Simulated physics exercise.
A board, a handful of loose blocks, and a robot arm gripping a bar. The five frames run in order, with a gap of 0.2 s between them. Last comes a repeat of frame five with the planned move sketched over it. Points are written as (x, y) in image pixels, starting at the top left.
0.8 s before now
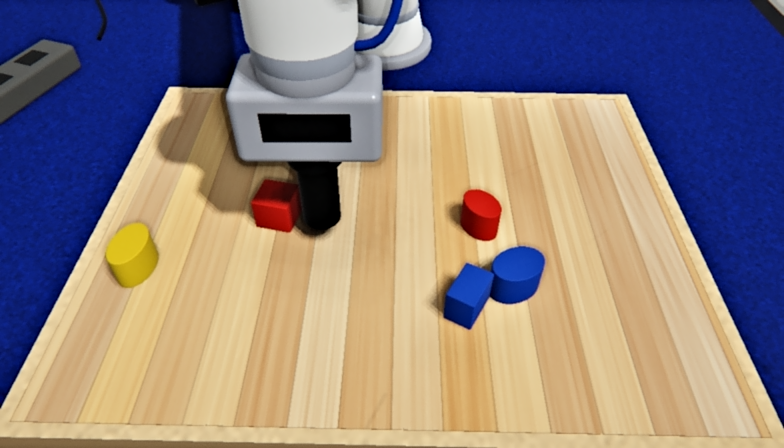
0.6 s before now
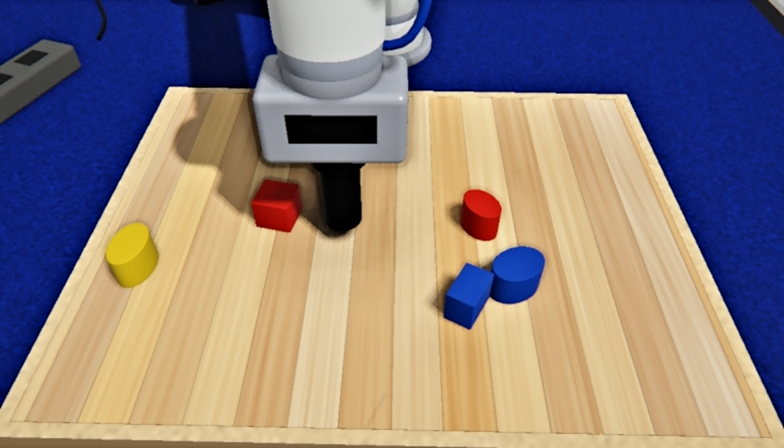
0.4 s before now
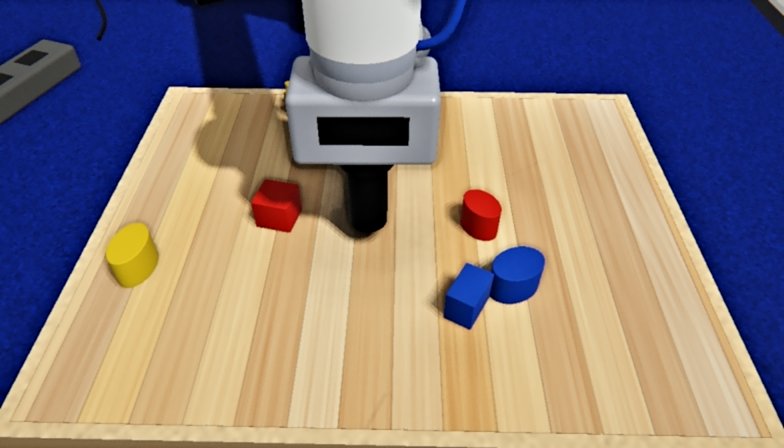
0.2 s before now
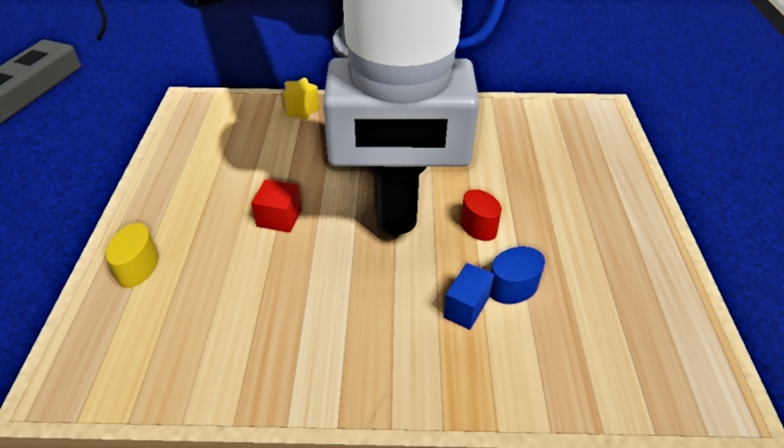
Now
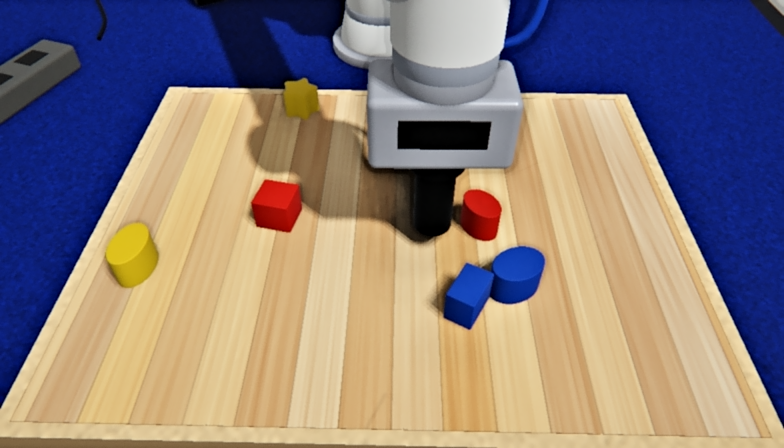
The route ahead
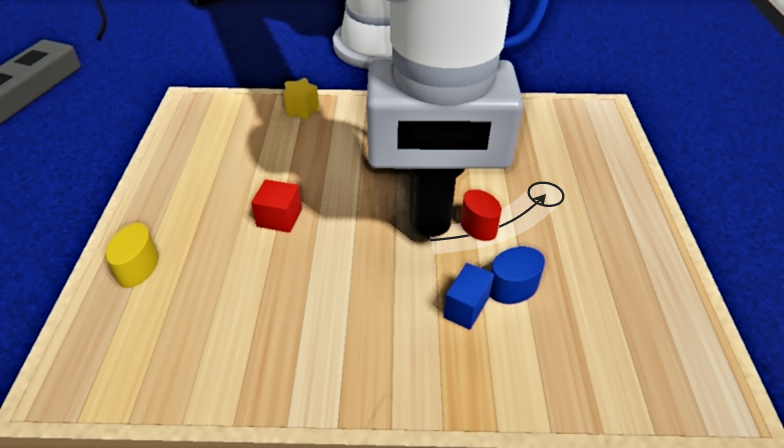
On a wooden board, a robot arm moves a black bar rightward past still, colored blocks.
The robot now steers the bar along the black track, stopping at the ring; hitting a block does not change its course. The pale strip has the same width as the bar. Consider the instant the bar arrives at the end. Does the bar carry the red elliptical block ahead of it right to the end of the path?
Answer: Yes.
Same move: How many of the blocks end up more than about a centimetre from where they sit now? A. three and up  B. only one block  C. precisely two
I'll go with B - only one block.
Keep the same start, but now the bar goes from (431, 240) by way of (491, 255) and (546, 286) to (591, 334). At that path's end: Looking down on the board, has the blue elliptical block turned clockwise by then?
In short: Yes.
Path on the board, from (431, 240) through (479, 233) and (518, 217) to (546, 194).
The first path, step by step. One third of the way, bar at (482, 216); red elliptical block at (509, 195), turned 15° anticlockwise.
Two thirds of the way, bar at (523, 200); red elliptical block at (546, 178), turned 25° anticlockwise.
At the end, bar at (550, 177); red elliptical block at (576, 159); blue elliptical block in place.
